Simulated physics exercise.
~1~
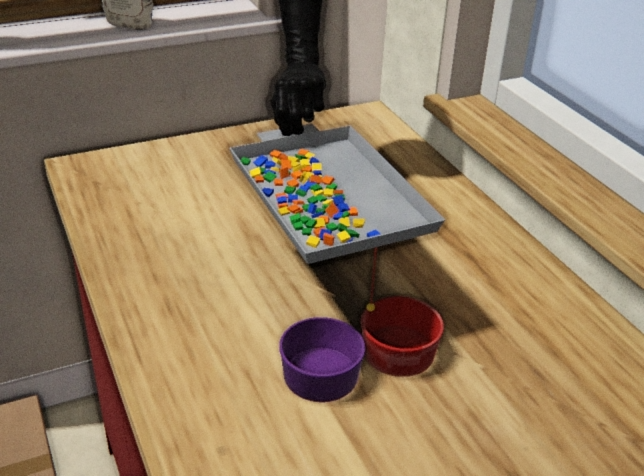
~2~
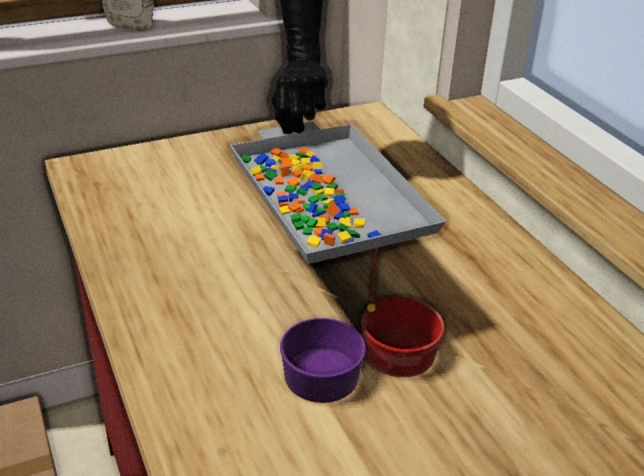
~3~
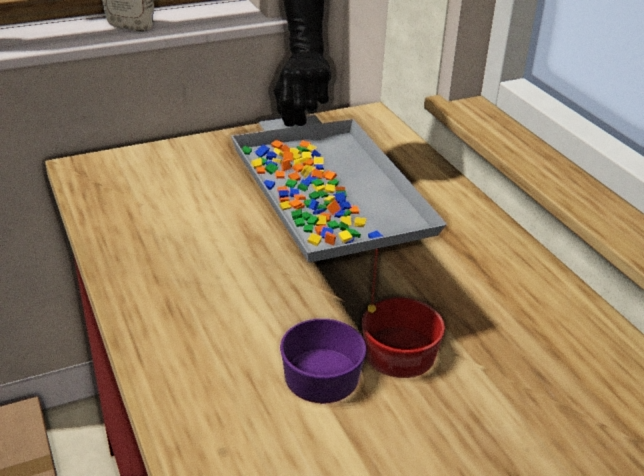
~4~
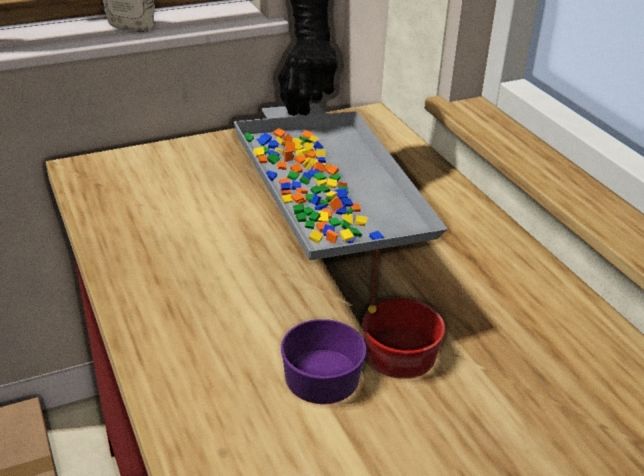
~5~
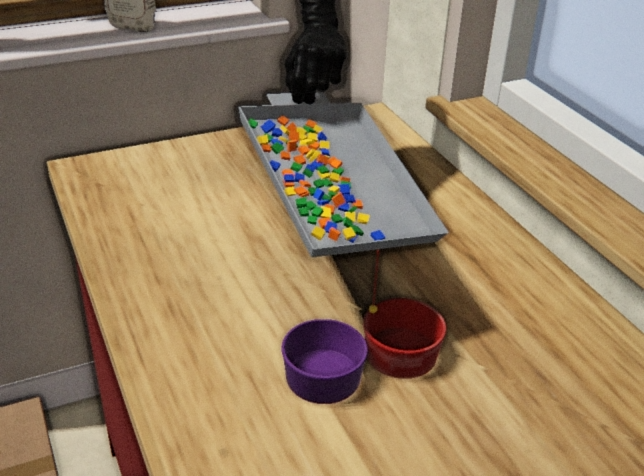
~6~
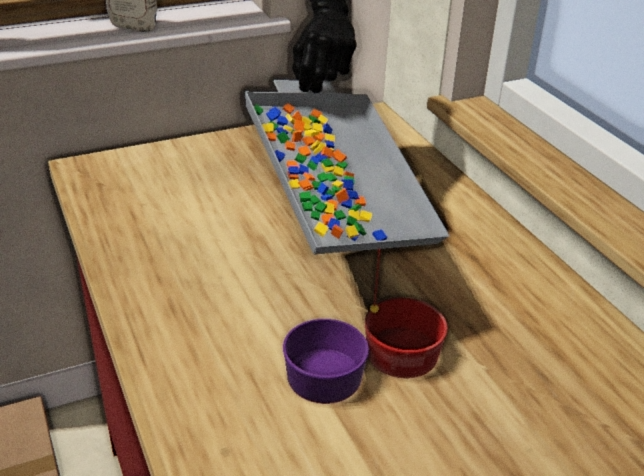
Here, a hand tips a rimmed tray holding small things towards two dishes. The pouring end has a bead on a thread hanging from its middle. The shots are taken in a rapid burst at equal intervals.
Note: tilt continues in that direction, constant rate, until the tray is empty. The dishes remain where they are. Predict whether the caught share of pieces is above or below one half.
Below one half.
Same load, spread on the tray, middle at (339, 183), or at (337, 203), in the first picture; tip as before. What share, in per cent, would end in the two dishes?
The first start gives 40 percent and the second 40 percent.
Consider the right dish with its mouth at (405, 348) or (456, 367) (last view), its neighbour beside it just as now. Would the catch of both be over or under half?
Taking the tries in order: A minor share, followed by a minor share.
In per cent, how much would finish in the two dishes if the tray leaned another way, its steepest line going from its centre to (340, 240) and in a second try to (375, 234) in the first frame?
For the first it's near 90 %, for the second near 60 %.
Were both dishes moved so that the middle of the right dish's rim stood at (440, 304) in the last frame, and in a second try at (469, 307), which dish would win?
Trial one goes to the right of the two, trial two to the right of the two.
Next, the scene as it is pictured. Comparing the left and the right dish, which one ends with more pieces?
It's the right side.
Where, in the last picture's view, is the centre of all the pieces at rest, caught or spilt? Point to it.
Resting centre, last picture - approx. (438, 333).
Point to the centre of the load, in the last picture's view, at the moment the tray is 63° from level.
Roughly (409, 218).
Shortly afterwards, tray tipped steeply; all but a few on the tray; only a few in the air.
Next, tray tipped right over; near a quarter on the tray; near a quarter in the right dish; near half outside both; a little in the air.
Some moments later, tray tipped past a quarter turn; near a third in the right dish; near two thirds outside both.
In the end, tray tipped past a quarter turn; none at all in the left dish; near a third in the right dish; near two thirds outside both.
